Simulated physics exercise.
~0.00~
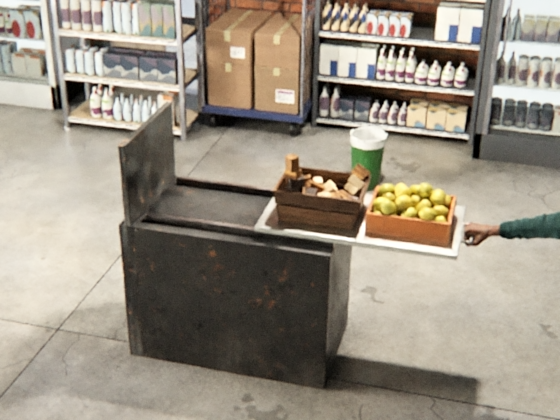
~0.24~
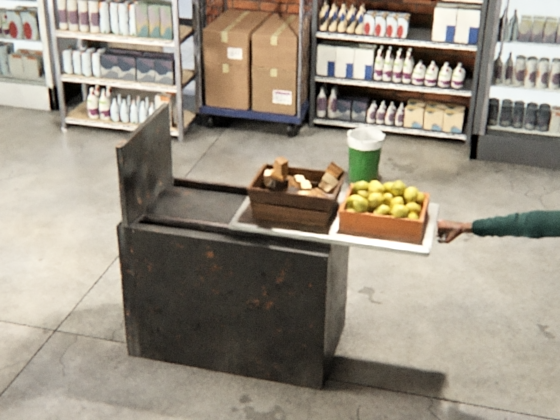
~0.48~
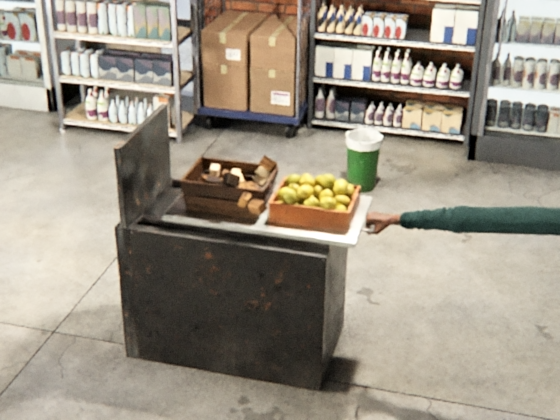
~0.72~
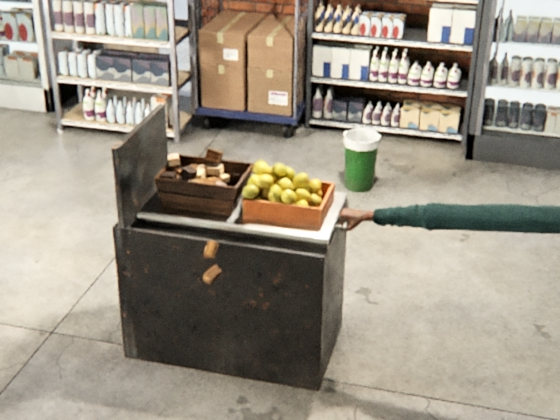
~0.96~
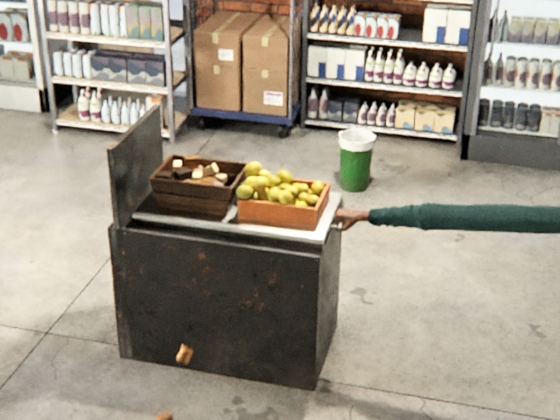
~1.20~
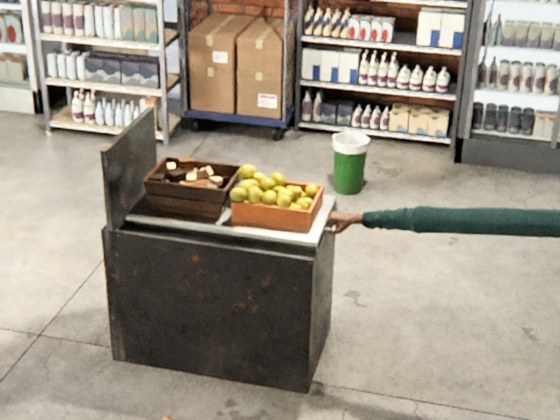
At first, a hand in a green sleeve holds the end of a pale sliding shelf that sticks out from a dark cabinet, carrying a wooden tray of small blocks and an orange tray of yellow-green fruit. The hand pushes the shelf to the left, back toward the cabinet's upright panel. As it slides in, the blocks shift and tumble in their tray. Two blocks spill over the near side and drop past the cabinet's front toward the floor. The shelf comes to rest over the cabinet, with the hand still on its end and both trays still well filled.
